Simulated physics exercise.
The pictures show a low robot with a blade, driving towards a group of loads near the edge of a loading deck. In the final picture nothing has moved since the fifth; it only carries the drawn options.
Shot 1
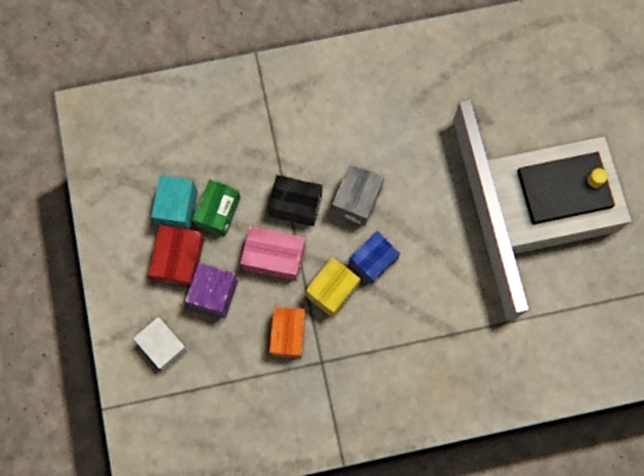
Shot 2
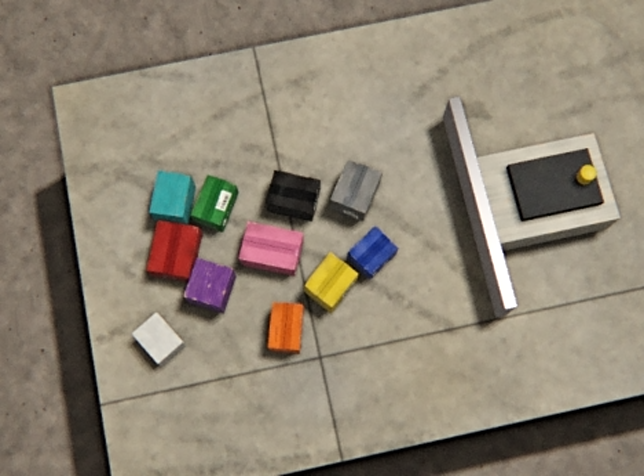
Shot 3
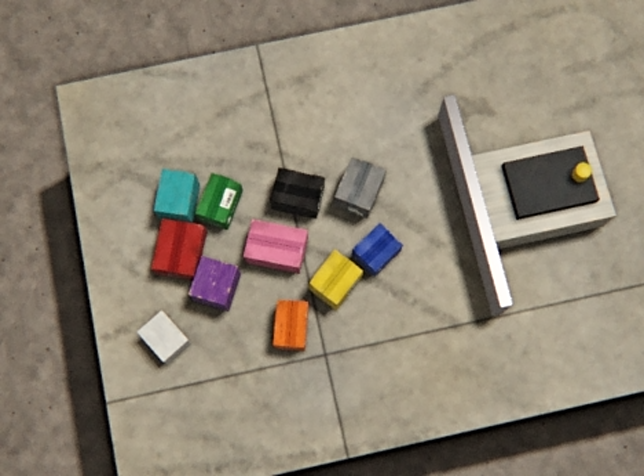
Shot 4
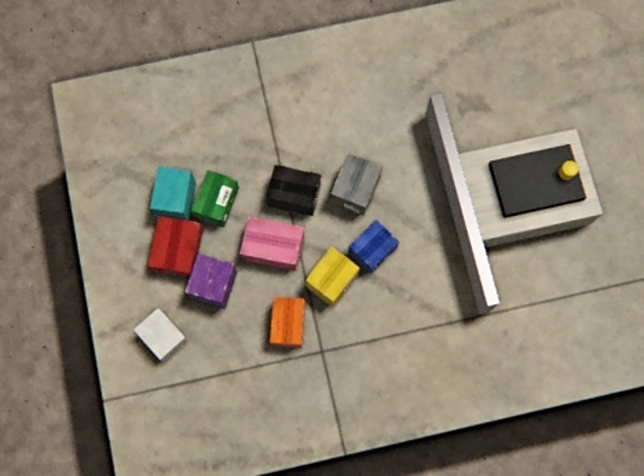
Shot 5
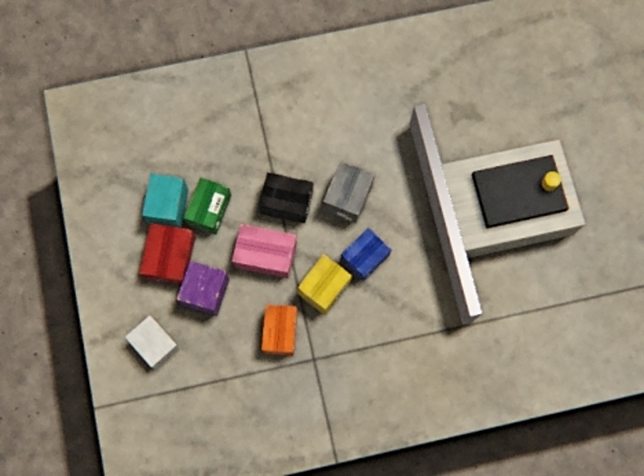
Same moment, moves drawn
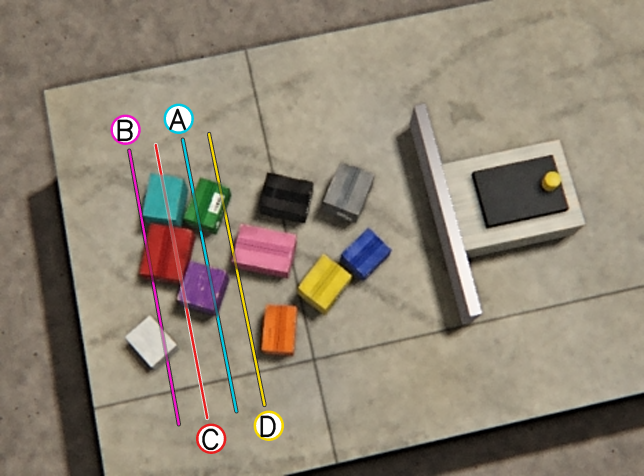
A low, pale robot with a long front blade and a yellow knob on its dark top creeps left across a grey slab deck, seen from high above. Left of it sit turquoise, green, black and grey blocks, with red, purple, pink, yellow and blue ones below, and white and orange lowest. The gap to the blade narrows slightly while the blocks stay put and the camera jitters a little.
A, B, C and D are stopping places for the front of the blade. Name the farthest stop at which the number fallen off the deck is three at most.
The farthest such stop is B.
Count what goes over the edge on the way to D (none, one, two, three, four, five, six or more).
In all, none.
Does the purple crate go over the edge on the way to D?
No.
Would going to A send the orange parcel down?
No.
On the marked copy, A at (209, 270); B at (153, 282); C at (180, 276); D at (236, 264).
With B. Early on, robot (410, 214); orange parcel (273, 339); yellow parcel (300, 297).
Further on, robot (303, 238); turquoise crate (89, 196); red box (120, 257).
At the end, robot (220, 255); turquoise crate over the edge; red box over the edge; three fallen.
As for the rest, A is within the limit but short; C is within the limit but short; D is within the limit but short.
